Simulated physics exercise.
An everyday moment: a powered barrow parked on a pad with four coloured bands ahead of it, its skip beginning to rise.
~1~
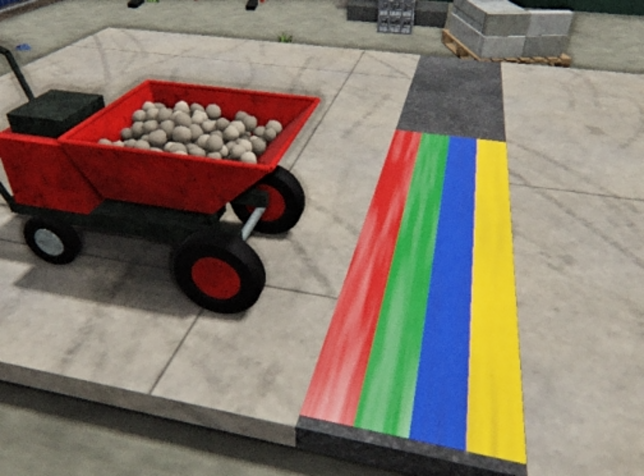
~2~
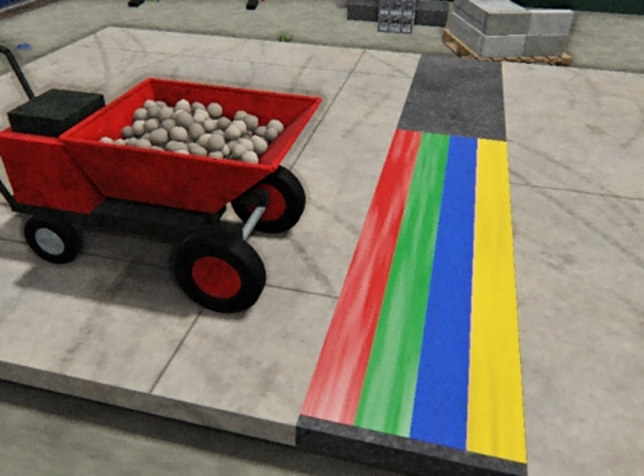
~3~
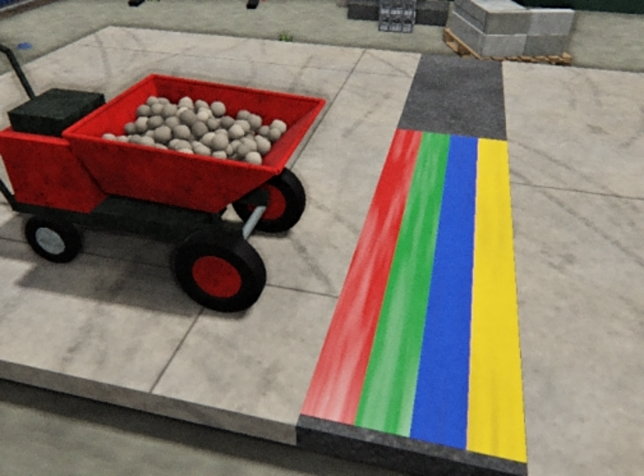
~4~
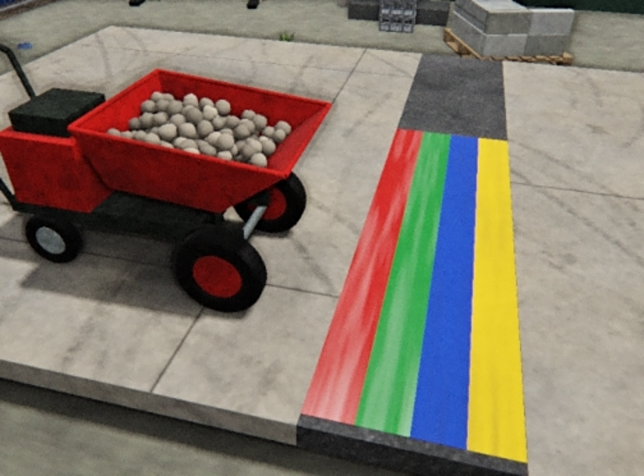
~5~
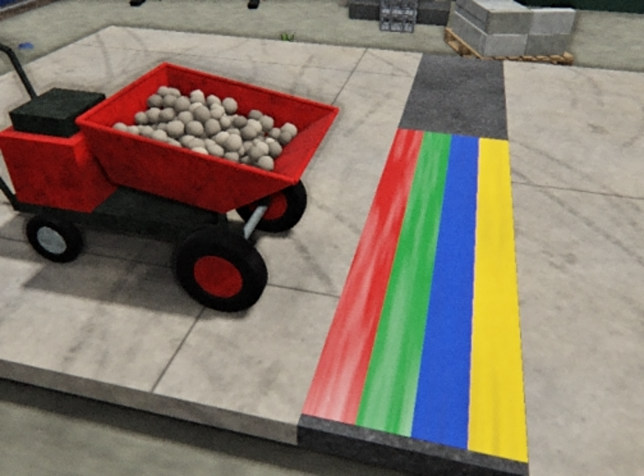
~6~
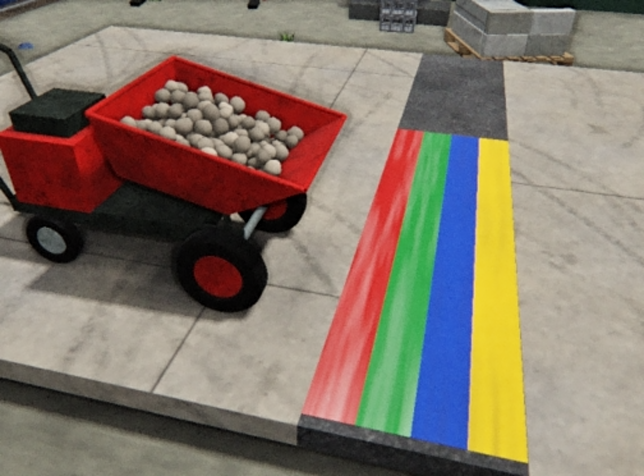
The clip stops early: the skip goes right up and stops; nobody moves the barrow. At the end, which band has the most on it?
Most lies over the green band.
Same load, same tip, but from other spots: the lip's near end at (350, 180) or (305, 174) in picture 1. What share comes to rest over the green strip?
Roughly 0 per cent, and 20 per cent.
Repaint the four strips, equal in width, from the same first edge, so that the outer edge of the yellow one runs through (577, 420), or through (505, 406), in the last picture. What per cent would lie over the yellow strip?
Roughly 10 per cent, and 20 per cent.
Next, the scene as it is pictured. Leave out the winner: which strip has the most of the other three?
Next in line is that blue strip.
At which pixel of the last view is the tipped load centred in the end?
Close to (427, 292).
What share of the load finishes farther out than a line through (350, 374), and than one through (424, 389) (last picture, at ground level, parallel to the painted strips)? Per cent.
Roughly 80 per cent, and 40 per cent.
Shortly afterwards, skip tipped well over; the whole lot in the skip.
Next, skip tipped steeply; near two thirds in the skip; a little over the red strip; near a quarter over the green strip; only a few over the blue strip.
Some moments later, skip tipped right over; a little in the skip; a little over the red strip; near a third over the green strip; near a quarter over the blue strip; a little over the yellow strip; a little off the paint.
In the end, skip tipped right over; a little in the skip; a little over the red strip; near a third over the green strip; near a quarter over the blue strip; a little over the yellow strip; a little off the paint.
